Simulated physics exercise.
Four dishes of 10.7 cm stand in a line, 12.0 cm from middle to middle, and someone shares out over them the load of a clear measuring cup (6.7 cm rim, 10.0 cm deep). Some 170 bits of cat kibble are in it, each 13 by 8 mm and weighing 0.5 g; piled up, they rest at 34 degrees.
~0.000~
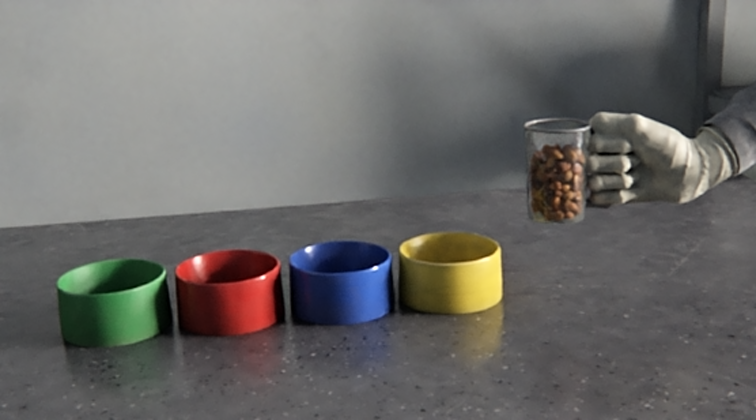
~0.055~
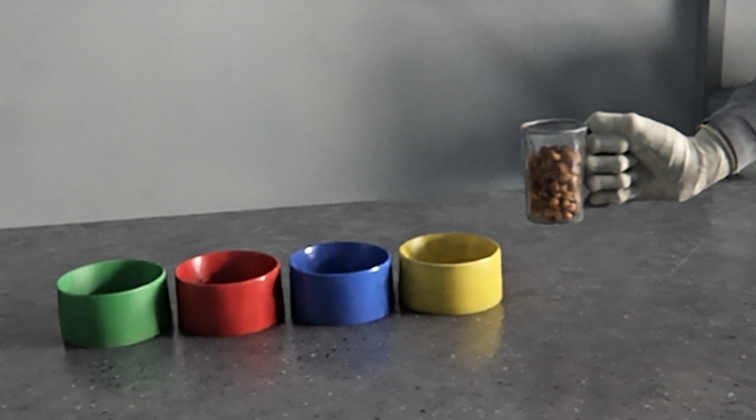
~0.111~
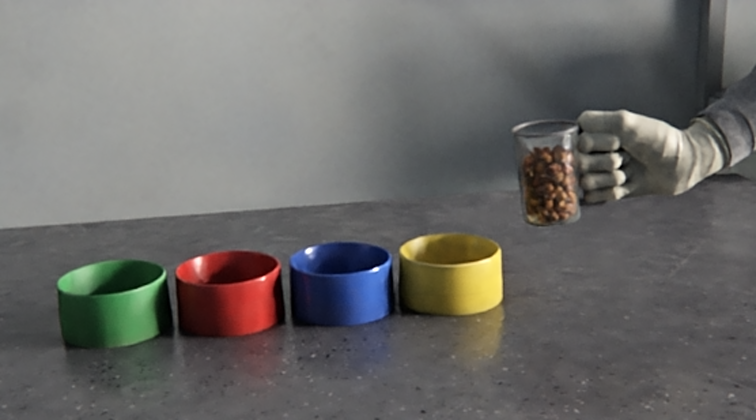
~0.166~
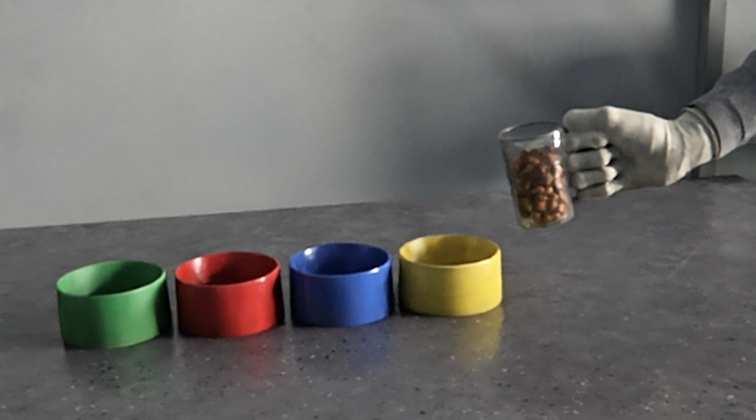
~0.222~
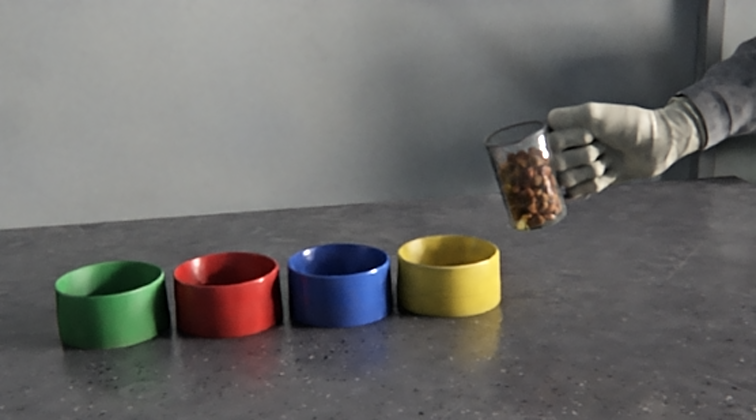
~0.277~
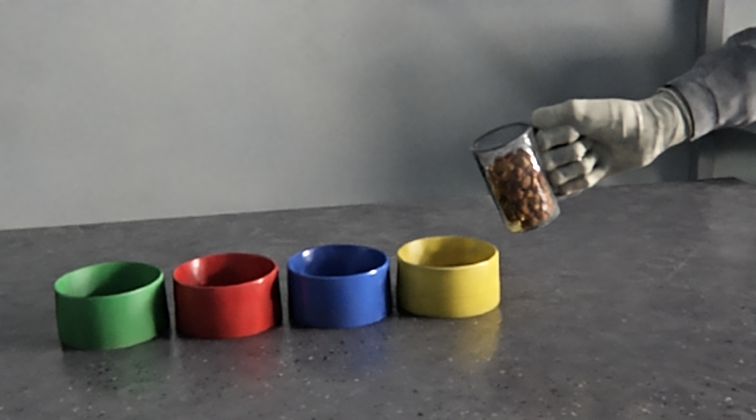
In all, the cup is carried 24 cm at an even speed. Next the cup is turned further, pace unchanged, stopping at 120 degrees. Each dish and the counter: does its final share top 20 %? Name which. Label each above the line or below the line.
Red dish: Above the line; blue dish: Above the line; green dish: Below the line; yellow dish: Below the line; counter: Above the line.
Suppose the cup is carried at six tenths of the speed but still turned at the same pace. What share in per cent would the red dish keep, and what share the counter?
Then: Red 0, counter 0.
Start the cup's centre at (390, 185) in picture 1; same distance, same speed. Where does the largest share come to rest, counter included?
Most of it lands at green.
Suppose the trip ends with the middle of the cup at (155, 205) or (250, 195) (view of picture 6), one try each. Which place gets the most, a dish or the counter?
On the first run most goes to red, and on the second to red.
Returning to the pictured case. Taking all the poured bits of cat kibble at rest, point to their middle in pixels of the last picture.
Centre at rest, approx.: (282, 306) px.
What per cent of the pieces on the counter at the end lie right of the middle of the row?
That works out to close to 40 per cent.
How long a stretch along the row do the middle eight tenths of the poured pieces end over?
It covers some 13 centimetres of the row.
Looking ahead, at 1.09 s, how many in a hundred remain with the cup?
Somewhere close to 100 percent.
Then, at 0.77 s, tilt 69 degrees; cup holds 100 %.
After 1.09 s, tilt 100 degrees; cup holds 100 %.
After 1.51 s, tilt 120 degrees; cup holds 20 %, red 25 %, blue 25 %.
In the end, at 2.4 s, red 30 %, blue 30 %, green 0 %, yellow 0 %, counter 40 %.
